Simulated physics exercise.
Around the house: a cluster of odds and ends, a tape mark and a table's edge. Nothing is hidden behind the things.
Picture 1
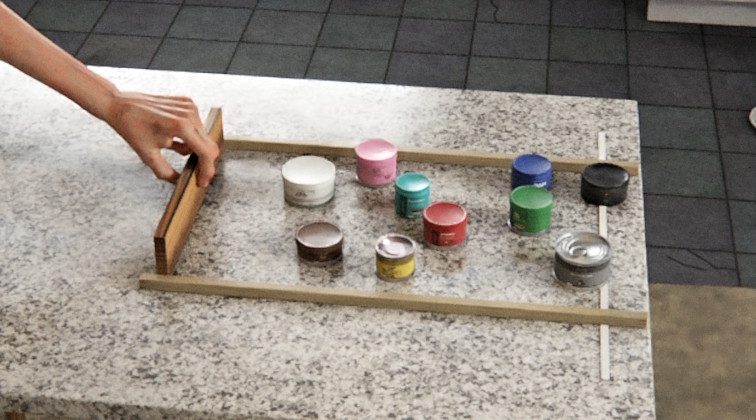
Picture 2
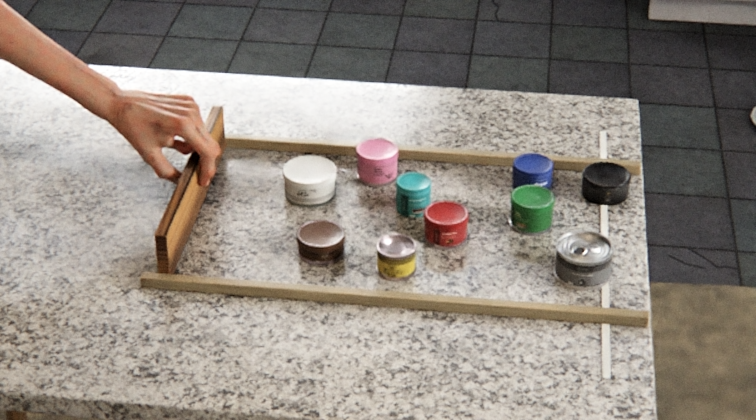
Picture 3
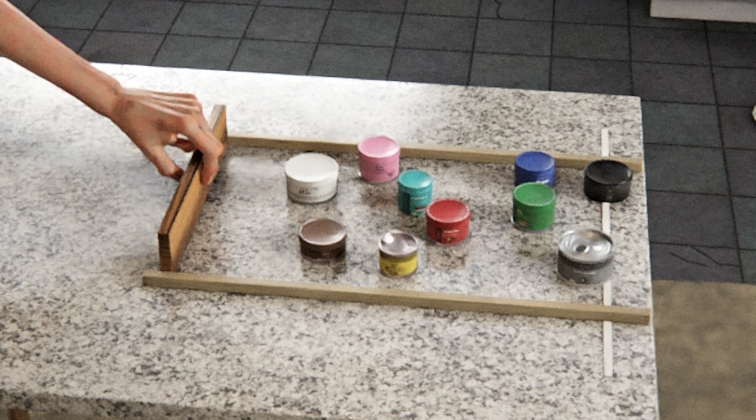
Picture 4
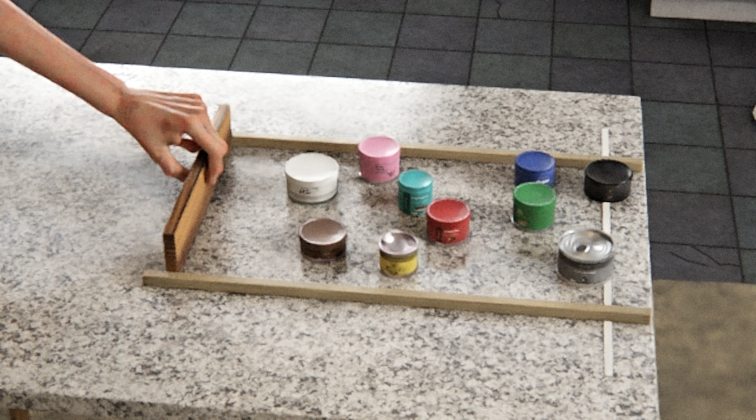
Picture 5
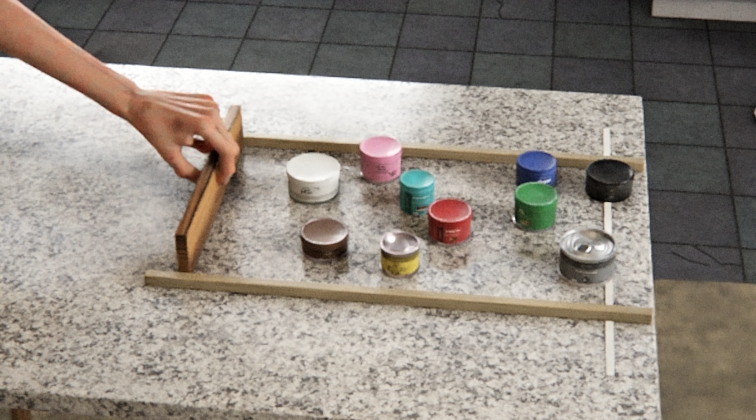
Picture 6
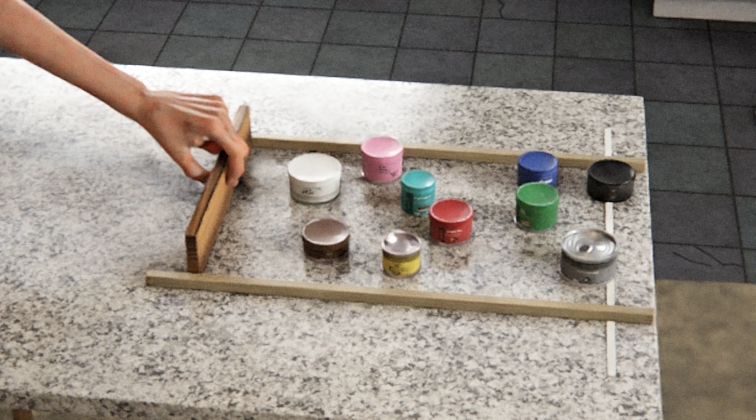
The footage shows a hand gripping a wooden board upright at the left of a speckled countertop, where ten small colourful containers sit between two wooden strips; the hand slides the board slightly rightward while the containers barely shift.
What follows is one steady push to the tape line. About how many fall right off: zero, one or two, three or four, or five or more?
The number that fall off is five or more.
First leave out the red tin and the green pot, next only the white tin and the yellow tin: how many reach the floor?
Fallen: 3, and 4 in the other try.
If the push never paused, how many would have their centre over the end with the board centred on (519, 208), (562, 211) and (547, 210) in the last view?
In that order 0, 2 and 1.
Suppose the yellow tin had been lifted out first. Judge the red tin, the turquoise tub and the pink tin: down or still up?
The red tin stays on; the turquoise tub falls; the pink tin holds on.
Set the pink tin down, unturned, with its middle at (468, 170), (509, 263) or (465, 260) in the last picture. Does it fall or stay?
In turn it survives; tumbles off; comes down.
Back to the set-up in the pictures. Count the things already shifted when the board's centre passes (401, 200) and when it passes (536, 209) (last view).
By then 5, and 10.
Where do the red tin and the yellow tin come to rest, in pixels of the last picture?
The red tin stops around (633, 231); the yellow tin around (631, 287).
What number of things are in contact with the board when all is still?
In contact: 5.
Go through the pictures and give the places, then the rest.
Black tub (605, 185); grey tin (582, 261); green pot (531, 211); board (192, 189); tape (603, 240), in the first frame.
Grey tin (584, 260); blue tub (532, 175), in the second frame.
Green pot (534, 208); white tin (312, 180), in the third frame.
Black tub (608, 181); board (200, 186), in the fourth frame.
Grey tin (587, 257); turquoise tub (417, 192), in the fifth frame.
Black tub (611, 181); grey tin (589, 257); green pot (537, 208); board (221, 187); tape (610, 237), in the sixth frame.
Soon after, none off yet; black tub at rest near (611, 181); grey tin at rest near (589, 257); green pot at rest near (537, 208).
Then, none off yet; black tub at rest near (611, 181); grey tin at rest near (589, 257); green pot moving near (544, 210).
Further on, none off yet; black tub moved about its own width near (645, 185); grey tin moved a little near (614, 260); green pot moved well along near (632, 229).
At rest, the number that fall off is five or more; fallen, turquoise tub, blue tub, green pot, grey tin and black tub.
